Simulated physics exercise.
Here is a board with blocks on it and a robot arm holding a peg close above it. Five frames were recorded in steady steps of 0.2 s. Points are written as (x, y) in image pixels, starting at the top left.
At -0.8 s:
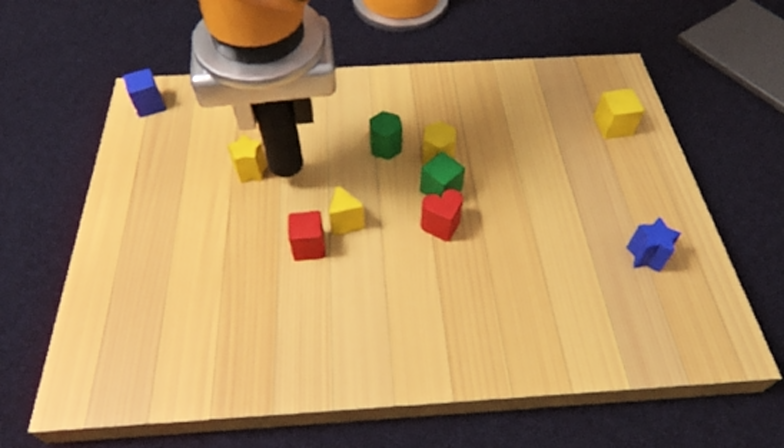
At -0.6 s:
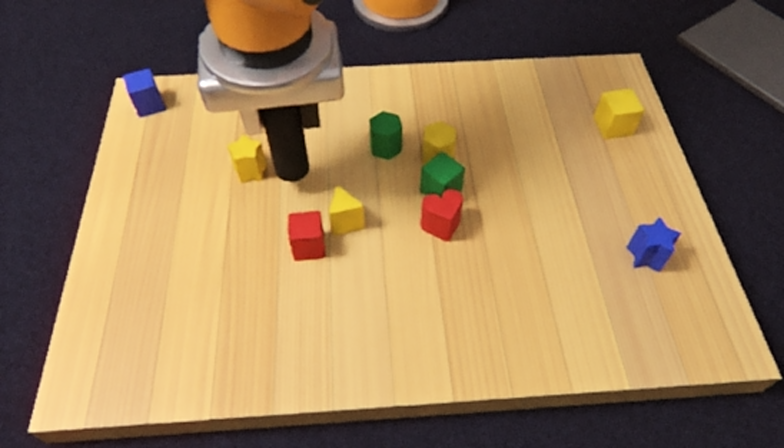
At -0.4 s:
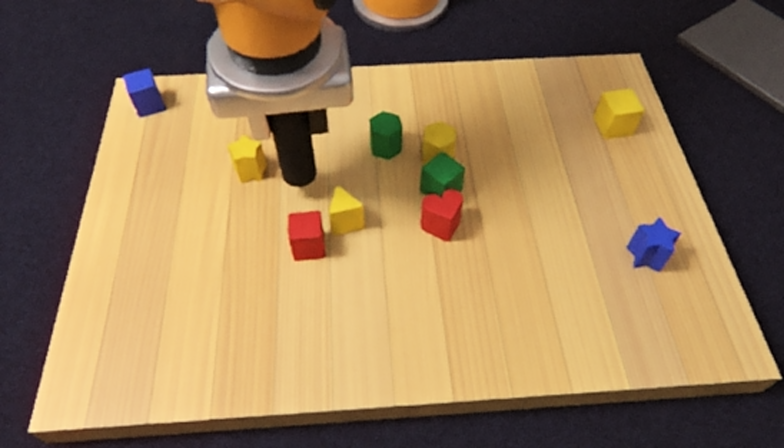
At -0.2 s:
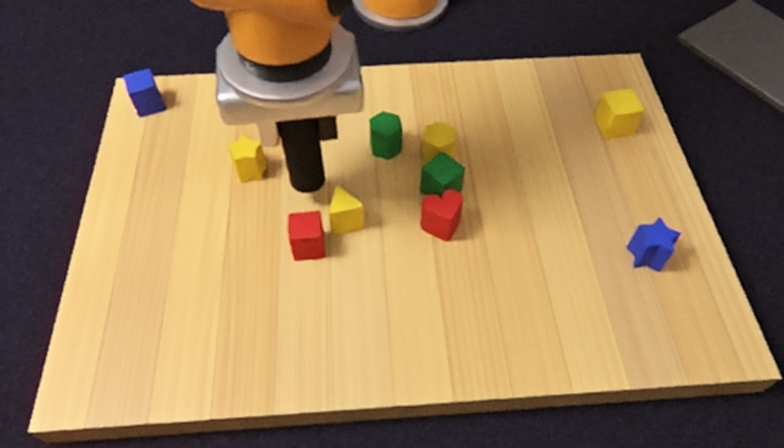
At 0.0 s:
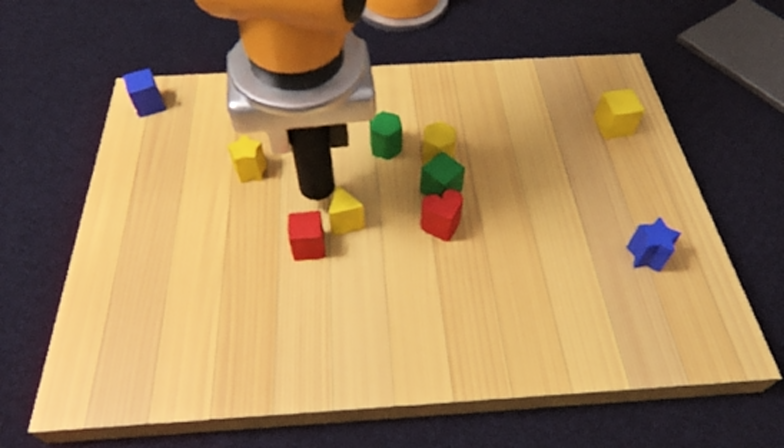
In this clip, a robot arm holding a dark peg above a wooden board moves slowly right and slightly toward the viewer, nearing a red block and a yellow triangular piece, while the colored blocks stay still.
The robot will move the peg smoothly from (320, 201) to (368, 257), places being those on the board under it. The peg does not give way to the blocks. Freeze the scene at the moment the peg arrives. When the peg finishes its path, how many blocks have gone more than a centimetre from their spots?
Of all the blocks, just one travels more than a centimetre.
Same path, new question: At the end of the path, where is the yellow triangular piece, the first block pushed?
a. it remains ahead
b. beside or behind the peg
I choose a.
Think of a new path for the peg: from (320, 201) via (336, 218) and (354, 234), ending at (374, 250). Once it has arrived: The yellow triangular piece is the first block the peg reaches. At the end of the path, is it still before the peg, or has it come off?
Once the path is finished, the yellow triangular piece still sits ahead of the peg.
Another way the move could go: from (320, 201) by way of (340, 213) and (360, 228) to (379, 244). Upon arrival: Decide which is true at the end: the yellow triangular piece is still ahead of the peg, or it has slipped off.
Kept ahead.
The first path, step by step. Halfway along, peg (341, 214); yellow triangular piece (367, 218).
At the end, peg (367, 243); red square block in place; yellow triangular piece (398, 239).
